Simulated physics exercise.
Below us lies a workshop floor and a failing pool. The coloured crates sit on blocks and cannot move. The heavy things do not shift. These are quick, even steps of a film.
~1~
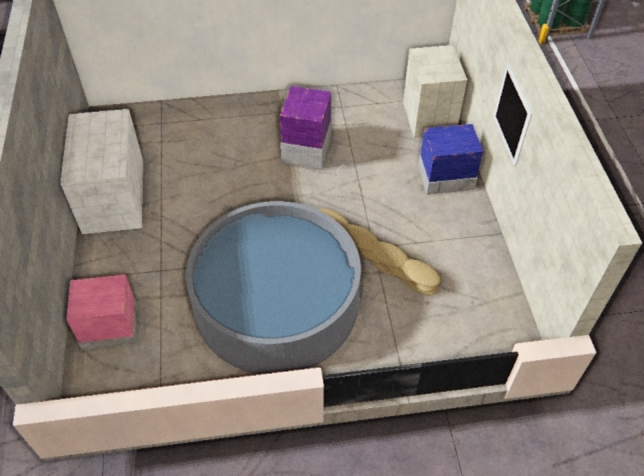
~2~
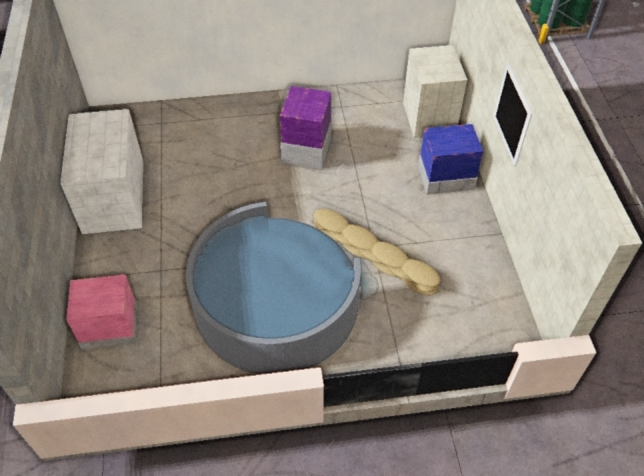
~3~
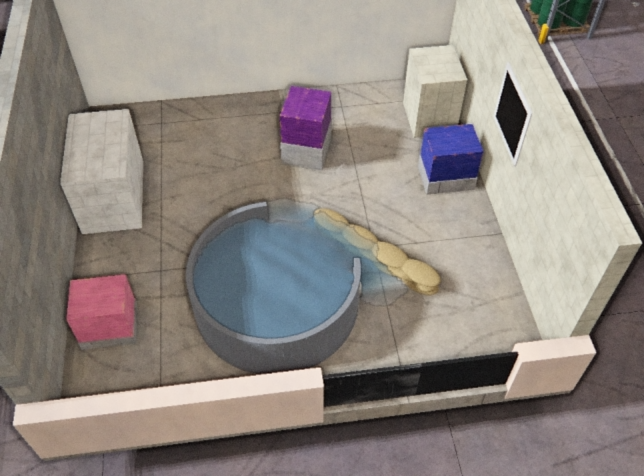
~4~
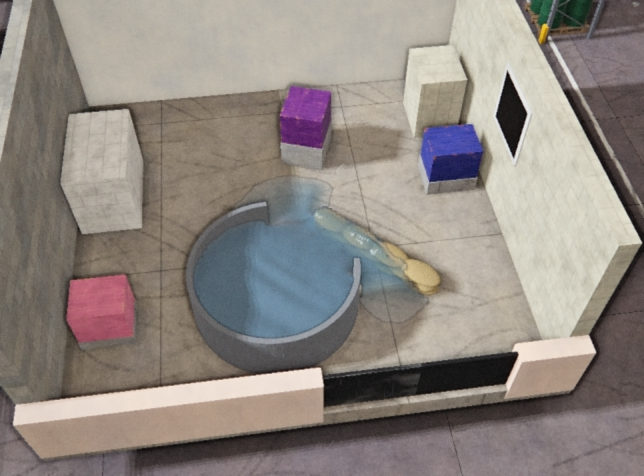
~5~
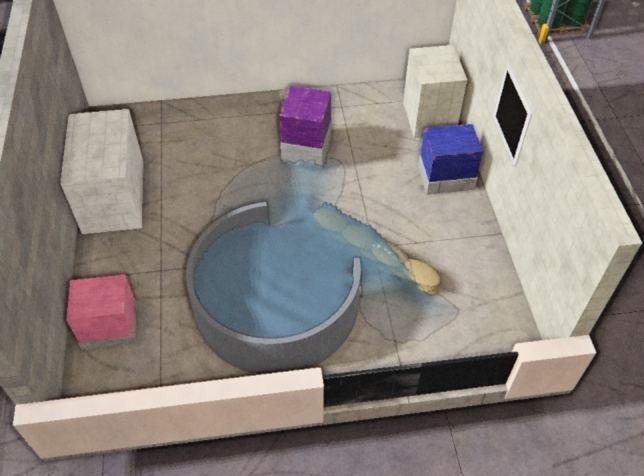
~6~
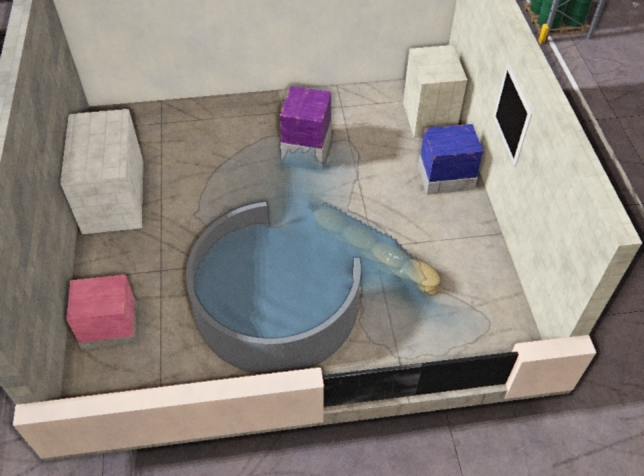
A round grey tank opening on its far side, blue water pouring through the gap and spreading past tan rounded lumps across the floor.
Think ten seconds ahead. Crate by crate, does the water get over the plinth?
In the end: The purple crate keeps dry; the blue crate keeps dry; the pink crate keeps dry.
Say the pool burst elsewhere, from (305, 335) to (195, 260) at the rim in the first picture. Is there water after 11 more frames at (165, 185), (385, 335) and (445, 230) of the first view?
In that order: Under water, under water, not flooded.
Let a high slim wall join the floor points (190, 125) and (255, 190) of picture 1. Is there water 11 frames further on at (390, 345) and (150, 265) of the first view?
In that order: Wet, not flooded.
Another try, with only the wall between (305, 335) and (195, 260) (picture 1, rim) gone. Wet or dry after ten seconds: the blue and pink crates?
In short: Blue crate escapes it; pink crate is wetted.
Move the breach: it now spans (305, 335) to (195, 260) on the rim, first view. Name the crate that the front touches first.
That is the pink-painted one.
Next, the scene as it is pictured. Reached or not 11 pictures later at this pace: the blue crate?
One by one: Blue: Already wet.
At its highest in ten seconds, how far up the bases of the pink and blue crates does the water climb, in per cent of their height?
In turn 50 and 80 per cent.
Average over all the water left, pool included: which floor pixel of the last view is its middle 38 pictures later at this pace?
Around (294, 213).
A moment on, water covers 45 % of the floor; the purple crate water round its plinth, the blue crate water round its plinth, the pink crate not reached.
Next, water covers 65 % of the floor; the purple crate water round its plinth, the blue crate water round its plinth, the pink crate not reached.
Then, water covers 75 % of the floor; the purple crate water round its plinth, the blue crate water round its plinth, the pink crate not reached.
Later, water covers 90 % of the floor; the purple crate water round its plinth, the blue crate water round its plinth, the pink crate water round its plinth.
In the end, water covers 100 % of the floor; the purple crate stayed above the water, the blue crate stayed above the water, the pink crate stayed above the water.
